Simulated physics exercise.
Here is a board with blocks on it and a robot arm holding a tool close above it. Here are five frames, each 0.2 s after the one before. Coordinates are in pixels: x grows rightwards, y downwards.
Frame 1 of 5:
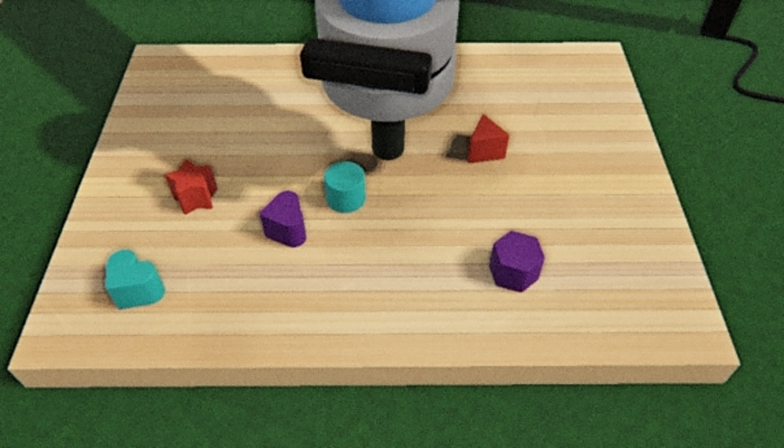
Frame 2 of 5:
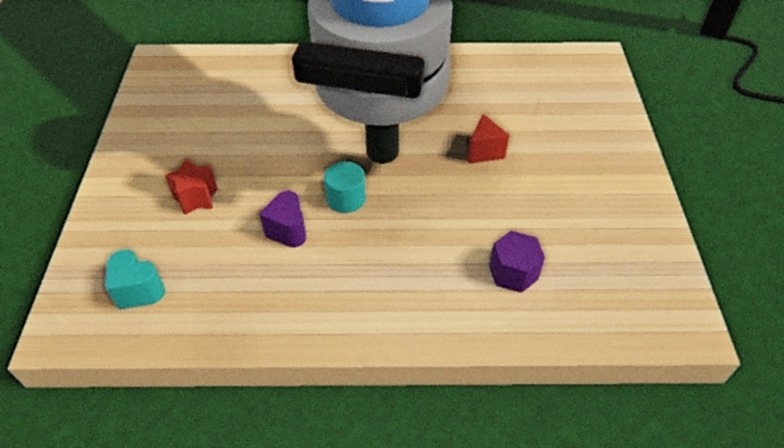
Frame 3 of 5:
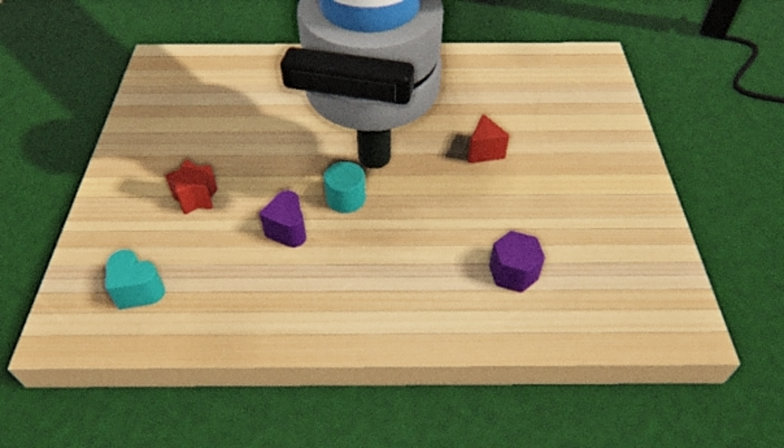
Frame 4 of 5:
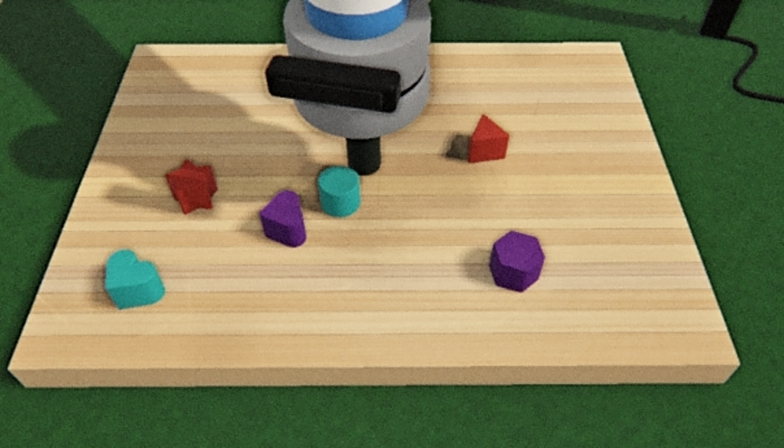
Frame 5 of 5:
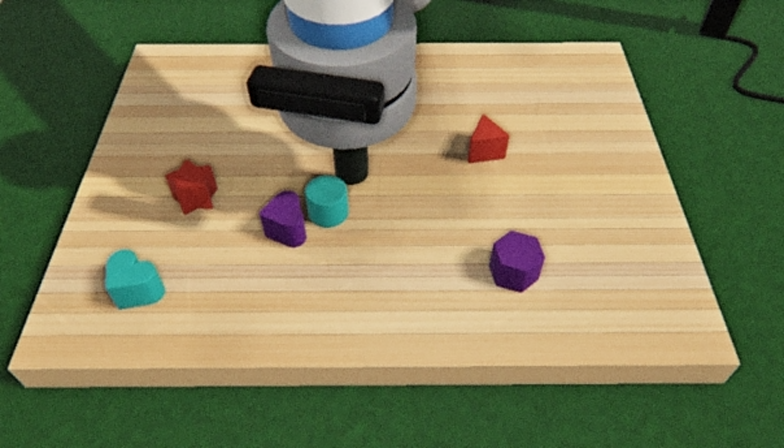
Robot arm moving left and toward the viewer over a wooden board, then nudging a turquoise circle block toward a purple block.
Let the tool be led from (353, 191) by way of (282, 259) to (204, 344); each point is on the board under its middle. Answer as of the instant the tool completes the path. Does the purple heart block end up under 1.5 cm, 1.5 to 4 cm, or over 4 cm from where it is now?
That block covers upwards of 4 cm.
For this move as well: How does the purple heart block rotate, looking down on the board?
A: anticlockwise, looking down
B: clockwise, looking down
Option B.
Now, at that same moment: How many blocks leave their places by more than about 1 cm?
The push moves two blocks more than 1 cm.
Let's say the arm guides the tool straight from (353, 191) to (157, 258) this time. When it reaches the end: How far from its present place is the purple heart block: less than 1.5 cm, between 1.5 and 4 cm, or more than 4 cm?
It shifts by more than 4 cm.
The first path, step by step. One third of the way, tool (304, 219); purple heart block (231, 230), turned 20° clockwise; turquoise circle (269, 232).
Two thirds of the way, tool (252, 271); purple heart block (207, 235), turned 70° clockwise; turquoise circle (207, 271).
At the end, tool (197, 330); turquoise heart block still; purple heart block (207, 235), turned 70° clockwise; turquoise circle (180, 285).
